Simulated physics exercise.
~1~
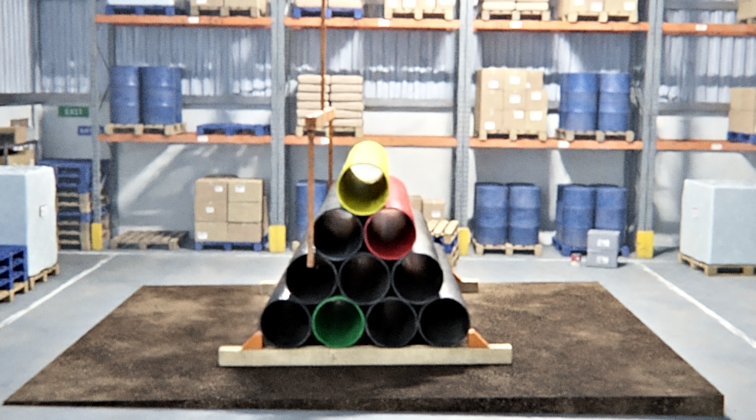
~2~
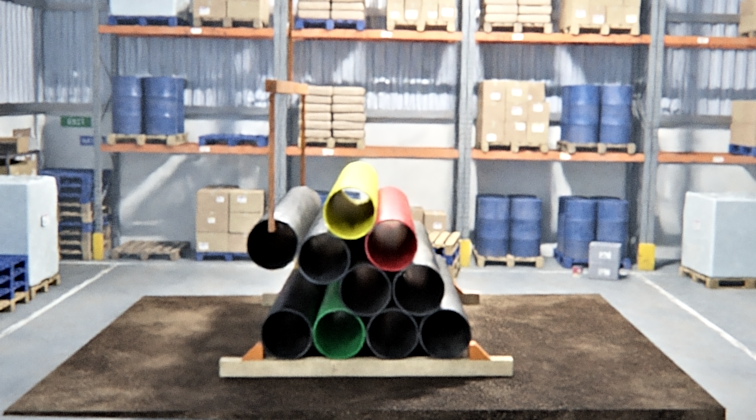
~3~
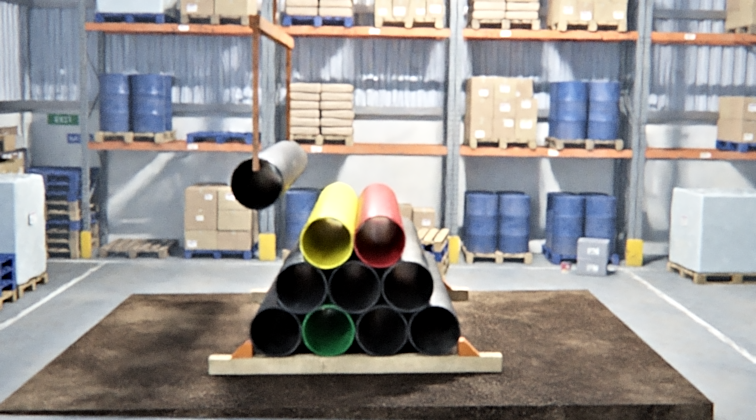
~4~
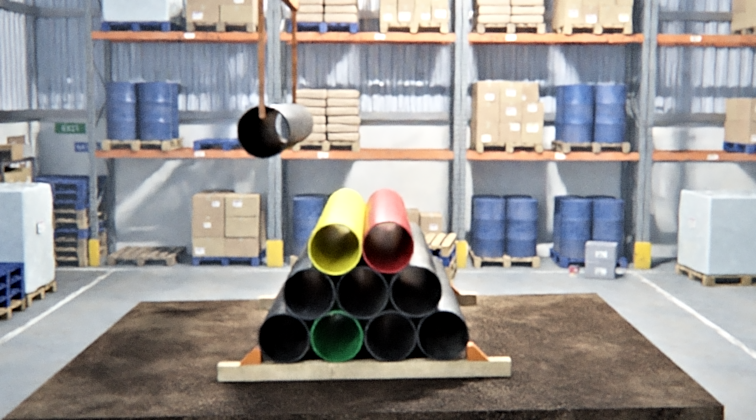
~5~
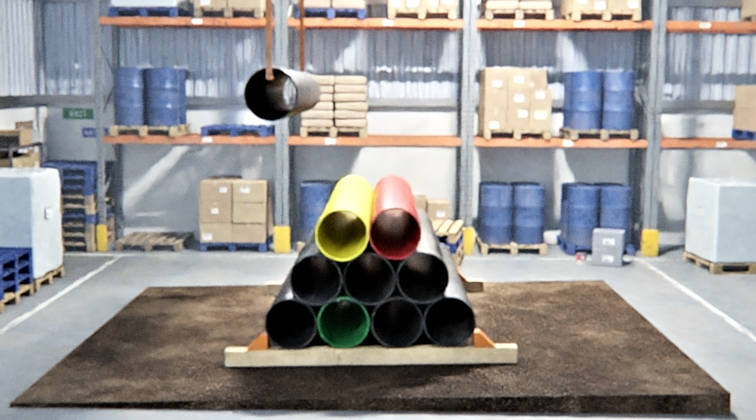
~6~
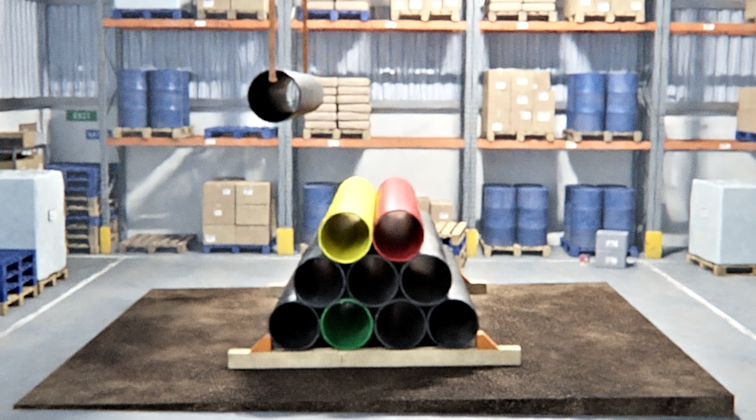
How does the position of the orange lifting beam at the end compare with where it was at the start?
At the end the beam is much higher and a little further left, holding a black pipe above the stack, whereas at the start it was low, beside the upper part of the stack.
